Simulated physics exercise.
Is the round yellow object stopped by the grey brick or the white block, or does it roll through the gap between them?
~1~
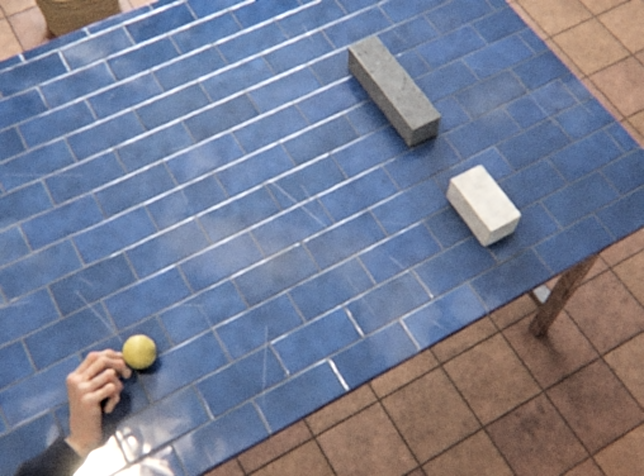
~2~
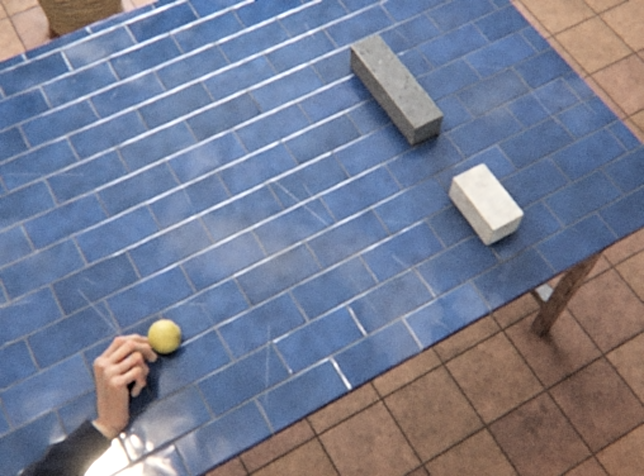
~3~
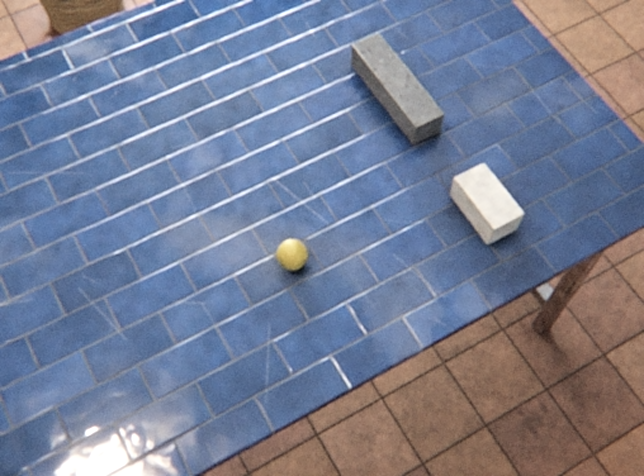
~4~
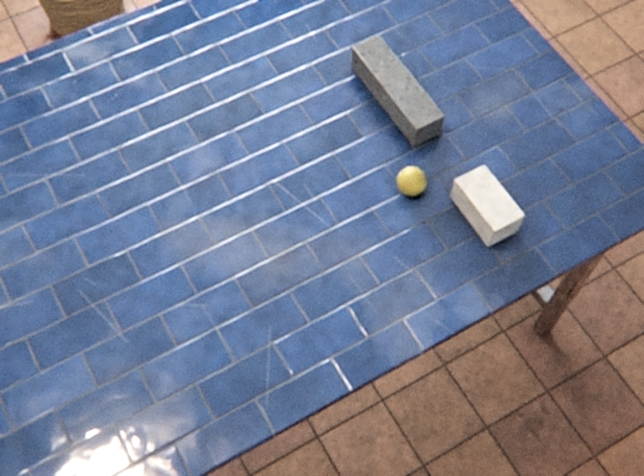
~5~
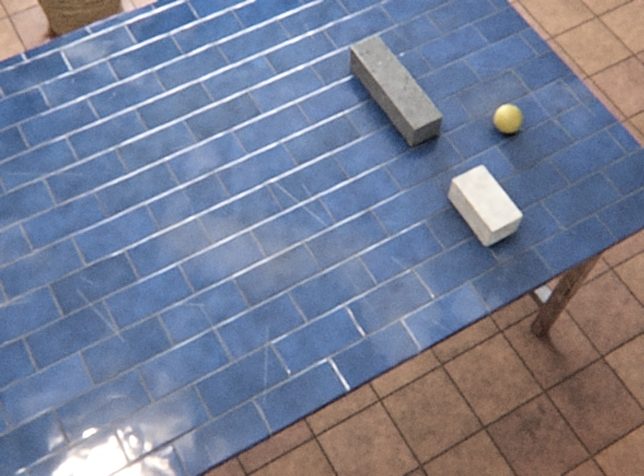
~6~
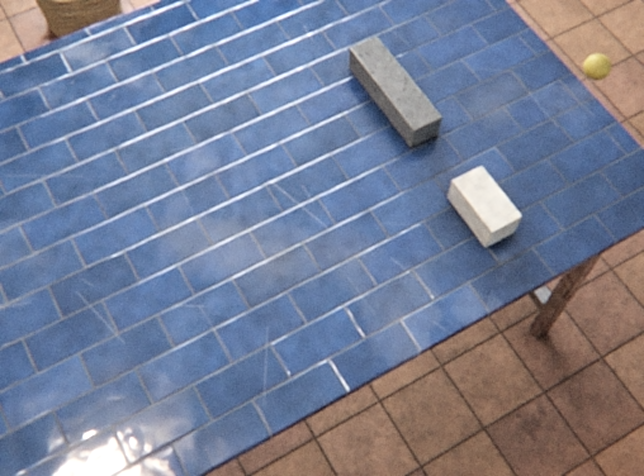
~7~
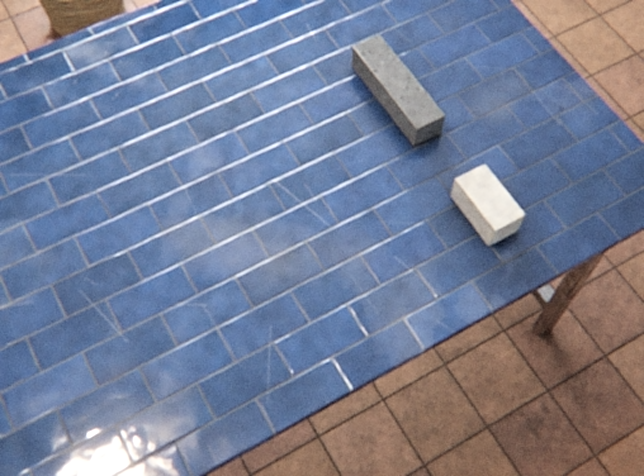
It rolls through the gap between the grey brick and the white block and carries on toward the right edge of the table.
